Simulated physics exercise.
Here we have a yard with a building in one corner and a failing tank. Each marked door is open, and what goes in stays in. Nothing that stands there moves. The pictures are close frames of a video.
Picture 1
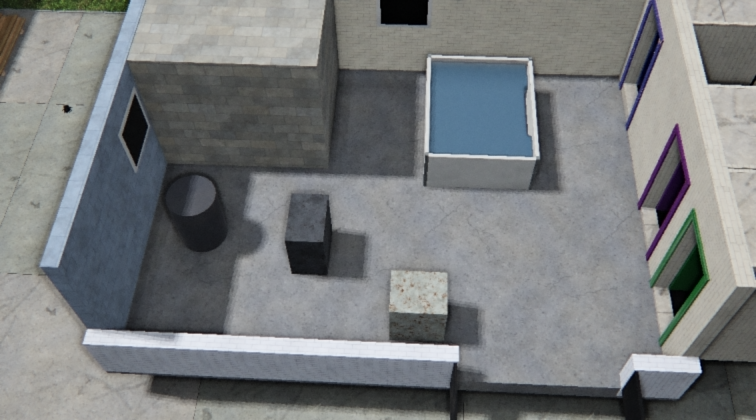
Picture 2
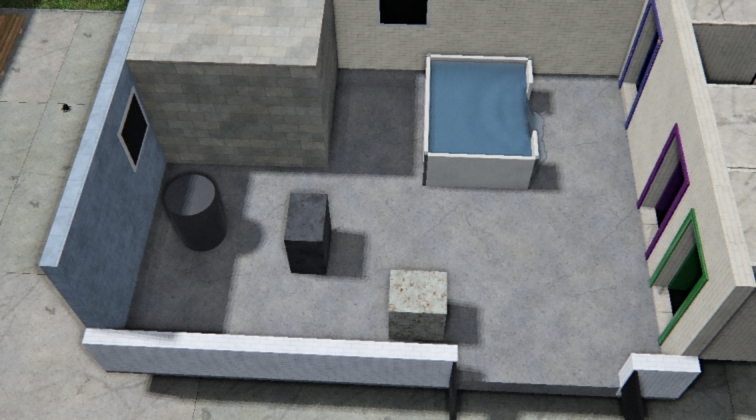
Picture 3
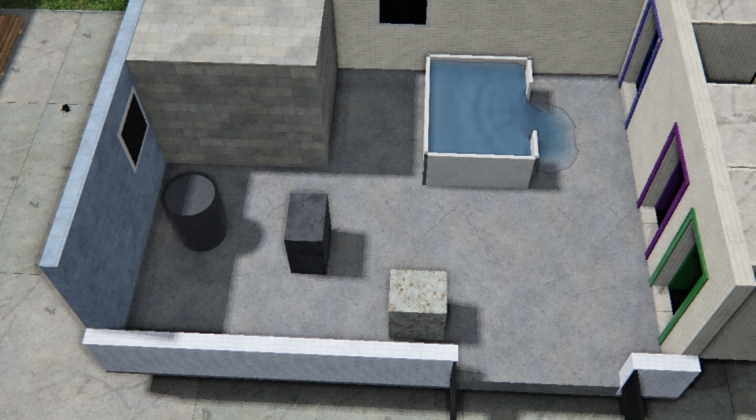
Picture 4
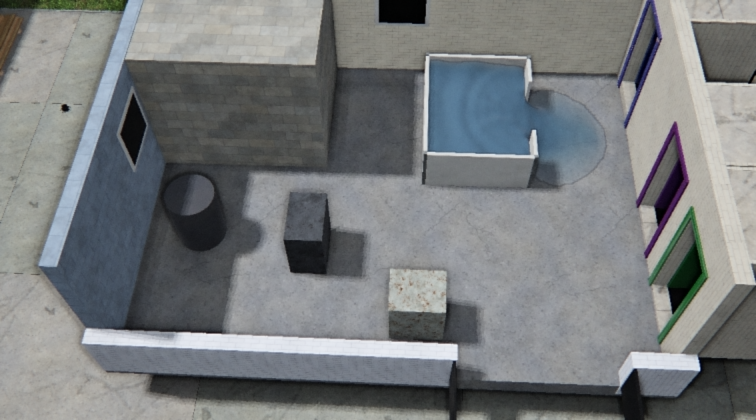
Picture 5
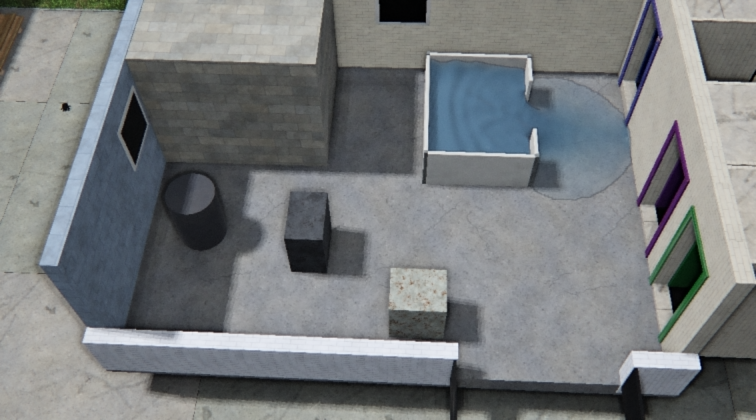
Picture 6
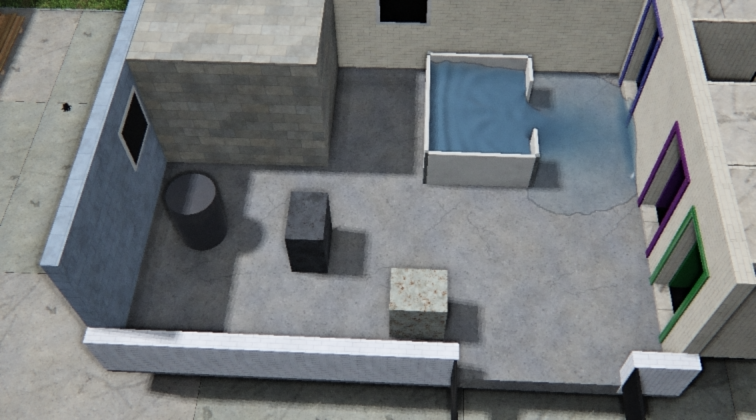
At the start, still blue water fills a white-walled tank near the back of a walled yard with a building in one corner. A gap opens in the tank's right side and water pours out, spreading across the grey floor in a widening rounded pool that reaches the right-hand wall.
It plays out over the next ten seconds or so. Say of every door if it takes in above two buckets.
One by one: The purple door lets in a lot; the green door admits no more than that; the blue door lets in a lot.
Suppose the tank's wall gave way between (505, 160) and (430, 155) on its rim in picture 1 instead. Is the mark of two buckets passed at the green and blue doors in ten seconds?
Green door stays under; blue door holds.
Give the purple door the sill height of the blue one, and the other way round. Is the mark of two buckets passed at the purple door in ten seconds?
Purple door stays under.
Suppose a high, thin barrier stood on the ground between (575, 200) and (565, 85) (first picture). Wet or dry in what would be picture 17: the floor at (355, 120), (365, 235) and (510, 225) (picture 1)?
As listed: Not flooded, free of water, flooded.
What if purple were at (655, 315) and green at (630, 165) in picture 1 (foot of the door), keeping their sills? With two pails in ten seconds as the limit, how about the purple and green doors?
My reading: Purple takes less, green floods.
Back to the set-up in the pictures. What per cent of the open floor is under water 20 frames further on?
Roughly 40 per cent.
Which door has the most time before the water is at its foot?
It is the green one.
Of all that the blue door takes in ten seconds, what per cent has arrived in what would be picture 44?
Close to 100 %.
A moment on, water covers 15 % of the floor; the purple door wet at the sill, nothing in, the green door not reached, the blue door over two buckets in.
Next, water covers 25 % of the floor; the purple door under two buckets in, the green door wet at the sill, nothing in, the blue door far over two buckets in.
Then, water covers 40 % of the floor; the purple door over two buckets in, the green door wet at the sill, nothing in, the blue door far over two buckets in.
Later, water covers 55 % of the floor; the purple door over two buckets in, the green door under two buckets in, the blue door far over two buckets in.
In the end, water covers 75 % of the floor; the purple door over two buckets in, the green door under two buckets in, the blue door far over two buckets in.
